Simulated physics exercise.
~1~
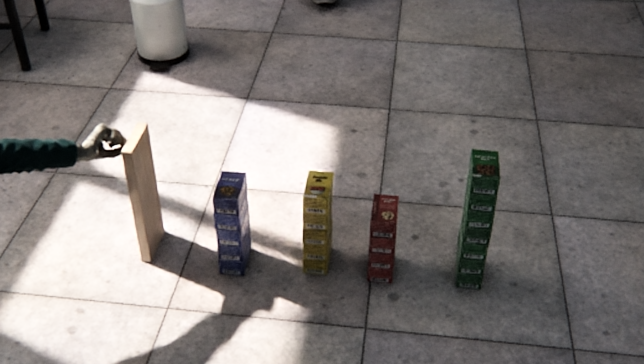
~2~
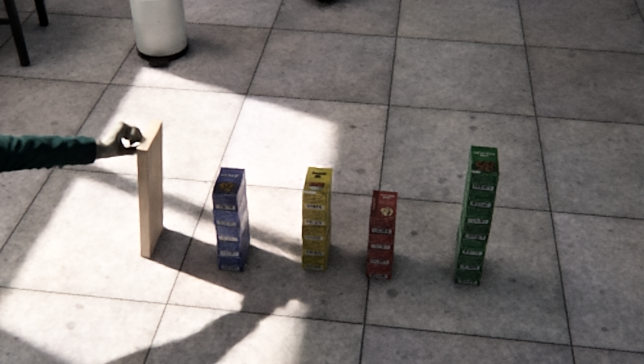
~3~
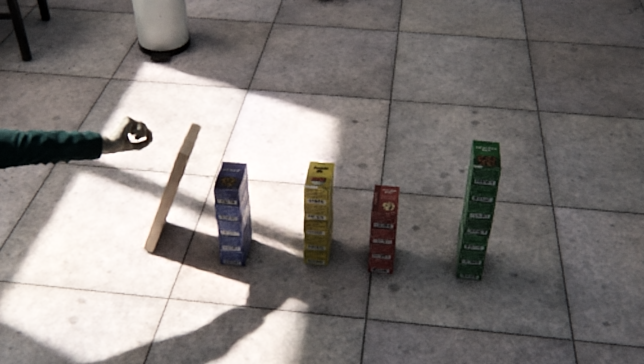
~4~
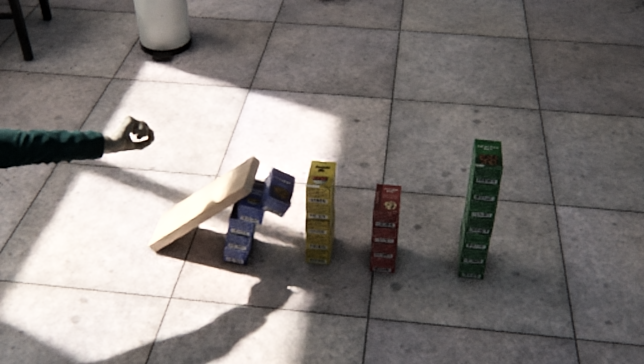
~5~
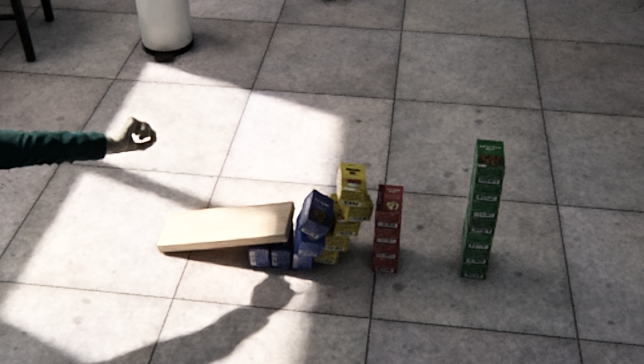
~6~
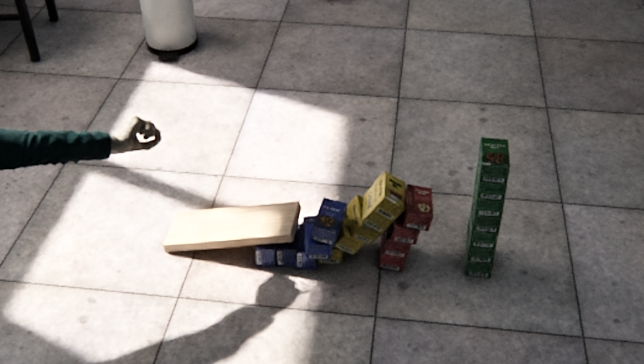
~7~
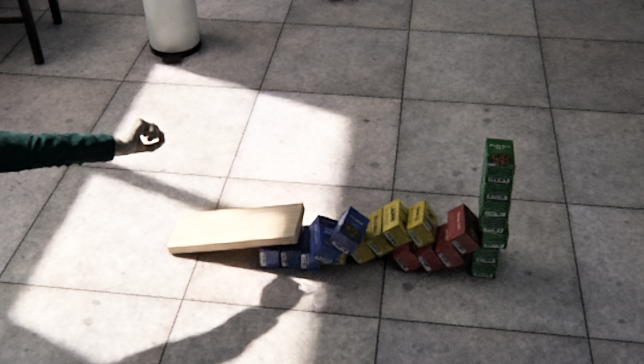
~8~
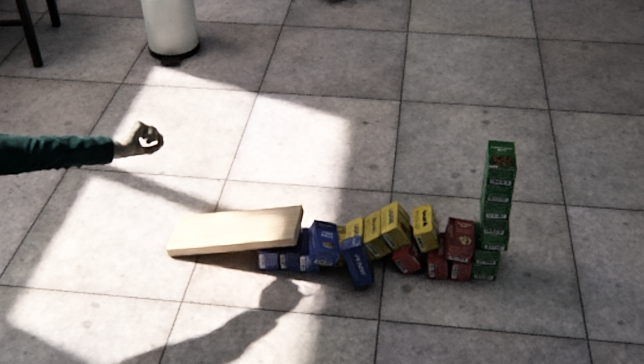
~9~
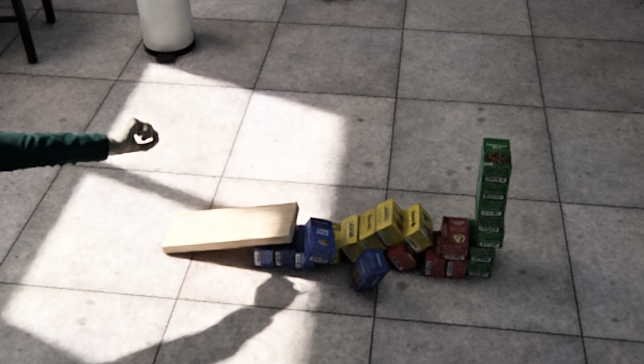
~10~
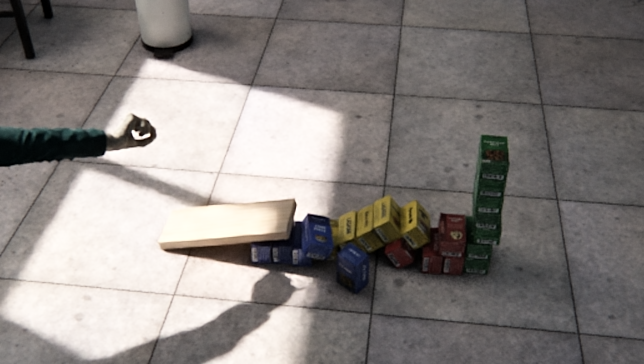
On a tiled floor, a hand tips a wooden board rightward, toppling blue, yellow and red packet stacks while the green stands.
